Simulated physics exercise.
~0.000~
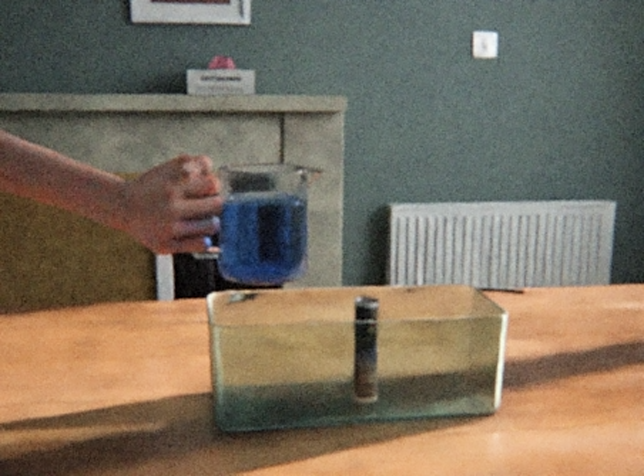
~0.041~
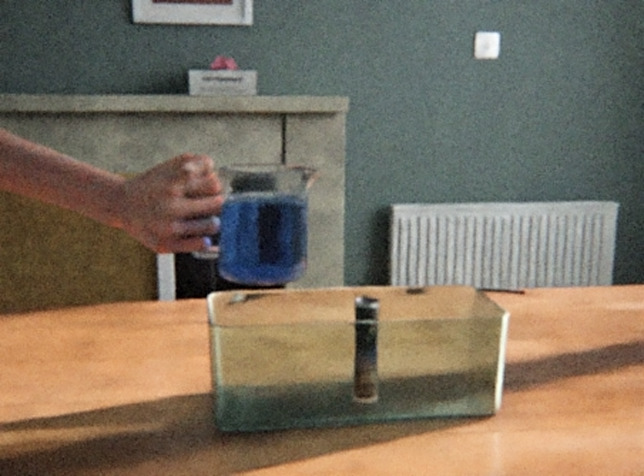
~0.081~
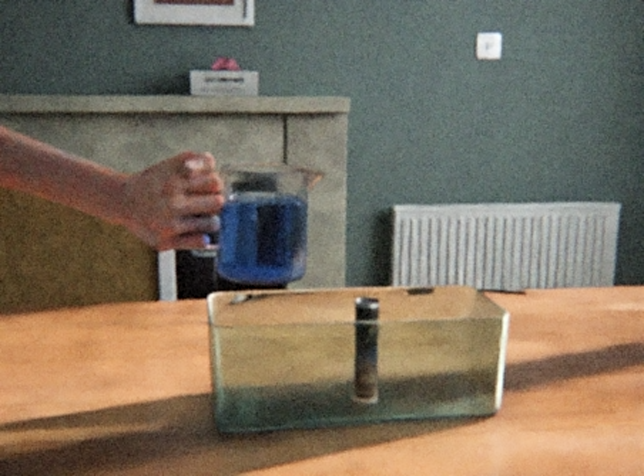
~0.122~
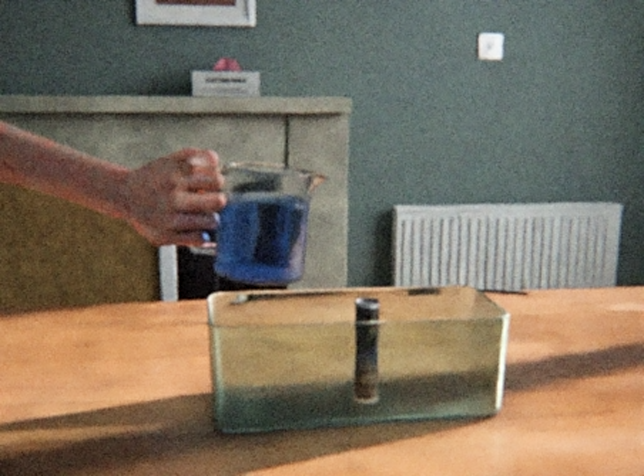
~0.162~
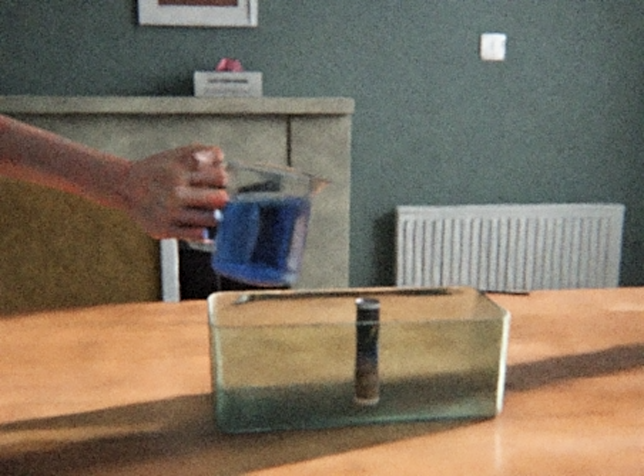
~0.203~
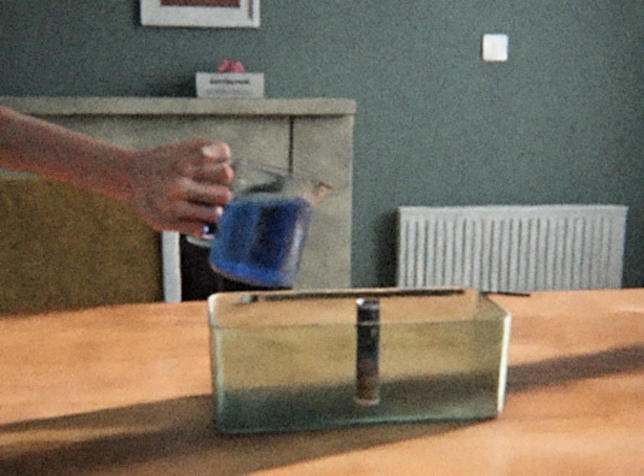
We see a hand holding a glass jug of blue liquid above a long clear basin with a small dark cylinder inside, on a wooden table; the jug starts level, then leans slightly to the right.
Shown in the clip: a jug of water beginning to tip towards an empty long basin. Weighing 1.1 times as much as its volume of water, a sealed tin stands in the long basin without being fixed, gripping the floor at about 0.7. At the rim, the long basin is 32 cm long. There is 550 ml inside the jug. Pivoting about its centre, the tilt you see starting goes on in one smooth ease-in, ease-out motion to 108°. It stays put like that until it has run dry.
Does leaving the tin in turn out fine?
No.
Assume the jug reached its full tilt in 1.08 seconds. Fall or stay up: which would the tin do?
The tin tips over.
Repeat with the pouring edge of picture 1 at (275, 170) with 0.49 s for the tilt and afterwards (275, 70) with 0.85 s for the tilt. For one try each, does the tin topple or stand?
In the first try it remains standing; in the second it comes down.
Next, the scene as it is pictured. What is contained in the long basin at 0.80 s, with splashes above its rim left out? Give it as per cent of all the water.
Near 60 in a hundred.
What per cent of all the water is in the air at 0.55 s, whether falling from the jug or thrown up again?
Around 14 in a hundred.
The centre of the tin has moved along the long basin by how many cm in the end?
It finishes around 8.0 cm from where it began.
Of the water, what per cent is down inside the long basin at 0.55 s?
2 %, roughly.
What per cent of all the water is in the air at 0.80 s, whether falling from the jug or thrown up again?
Close to 12 %.
Then, 0.55 s in, the tilt is 78° and 84 per cent is still to pour; the tin stands where it began.
Then, 0.80 s in, the tilt is 107° and 26 per cent is still to pour; the tin leans 10°.
Then, 1.06 s in, the tilt is 108° and 3 per cent is still to pour; the tin lies on its side.
Then, 1.35 s in, the tilt is 108° and 0 per cent is still to pour; the tin lies on its side.
Finally, the tin lies on its side.
